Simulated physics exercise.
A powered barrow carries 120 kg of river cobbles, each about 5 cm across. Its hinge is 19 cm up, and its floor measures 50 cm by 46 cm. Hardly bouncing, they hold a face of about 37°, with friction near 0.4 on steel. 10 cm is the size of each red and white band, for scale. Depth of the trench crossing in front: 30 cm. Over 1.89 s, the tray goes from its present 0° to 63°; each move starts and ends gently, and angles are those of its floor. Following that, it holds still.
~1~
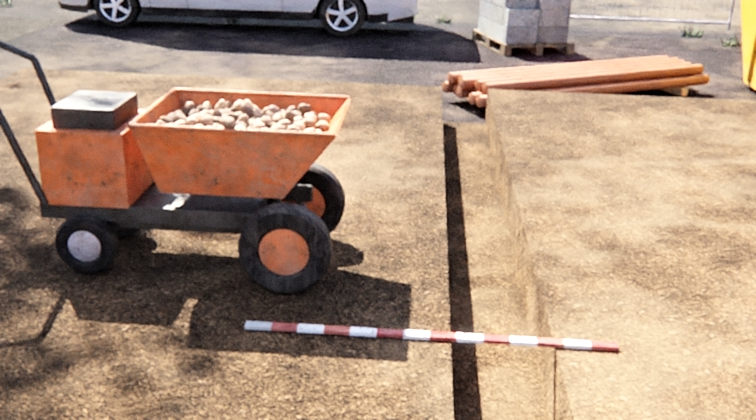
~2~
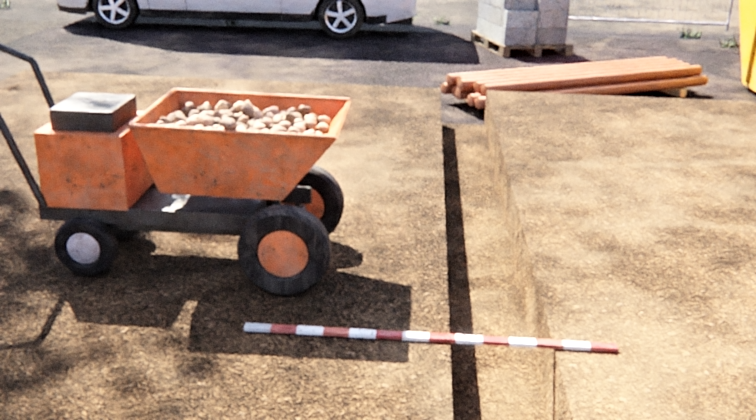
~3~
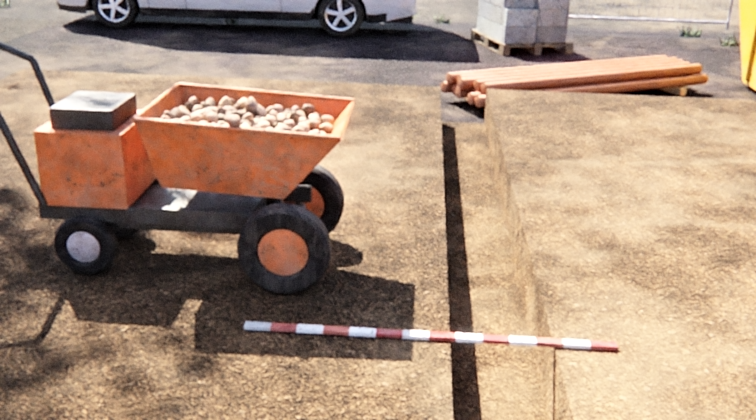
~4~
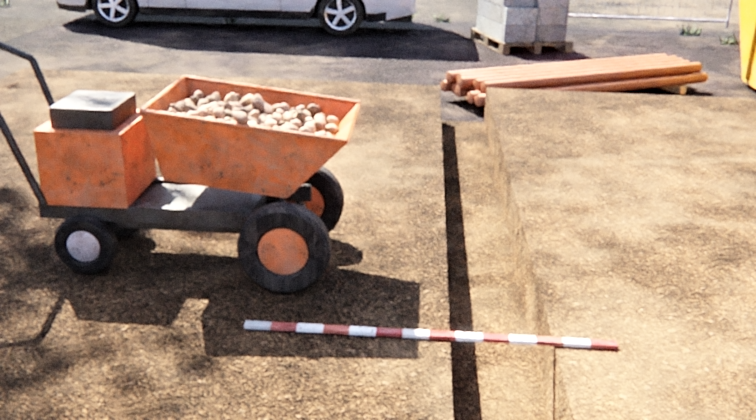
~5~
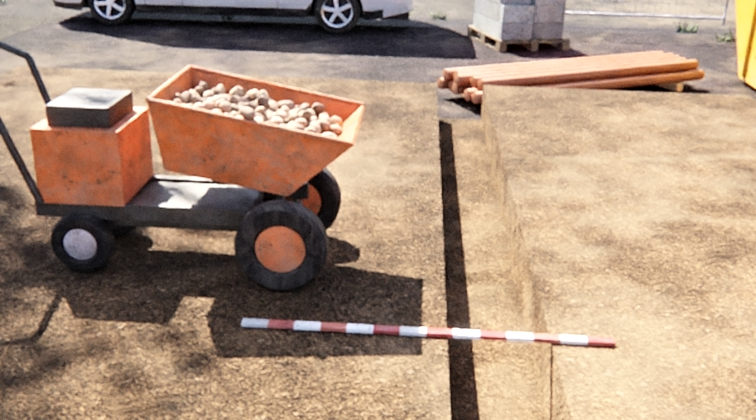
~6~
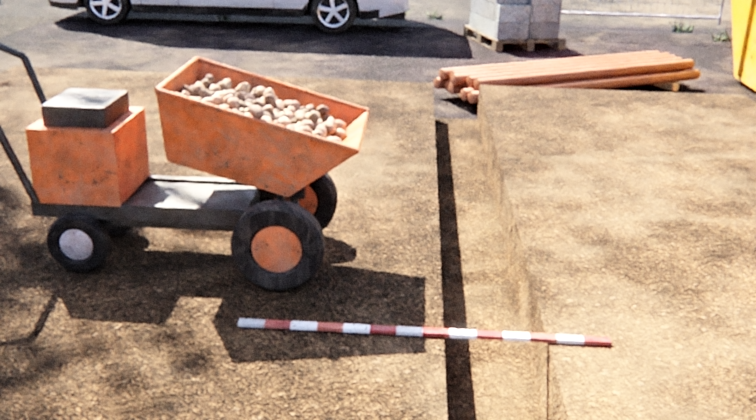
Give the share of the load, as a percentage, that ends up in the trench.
68 %.
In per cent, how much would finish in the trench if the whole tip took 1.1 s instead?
My guess is near 70 percent.
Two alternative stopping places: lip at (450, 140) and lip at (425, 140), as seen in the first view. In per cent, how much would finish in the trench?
Near 50 then near 65 percent.
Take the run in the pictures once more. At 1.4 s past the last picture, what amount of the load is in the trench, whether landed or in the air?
By that moment, roughly 15 per cent of the load.
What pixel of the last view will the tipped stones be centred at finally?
(470, 315).
Then, 0.8 s after the last picture the floor is at 53°, 100 % in the tray; the foremost stones are at (409, 204).
Then, 1.4 s after the last picture the floor is at 63°, 73 % in the tray, 10 % short of the trench, 17 % in the trench; the foremost stones are at (513, 328).
Then, 1.7 s after the last picture the floor is at 63°, 52 % in the tray, 10 % short of the trench, 38 % in the trench; the foremost stones are at (519, 326).
Then, 3.7 s after the last picture the floor is at 63°, 15 % in the tray, 17 % short of the trench, 68 % in the trench; the foremost stones are at (519, 321).
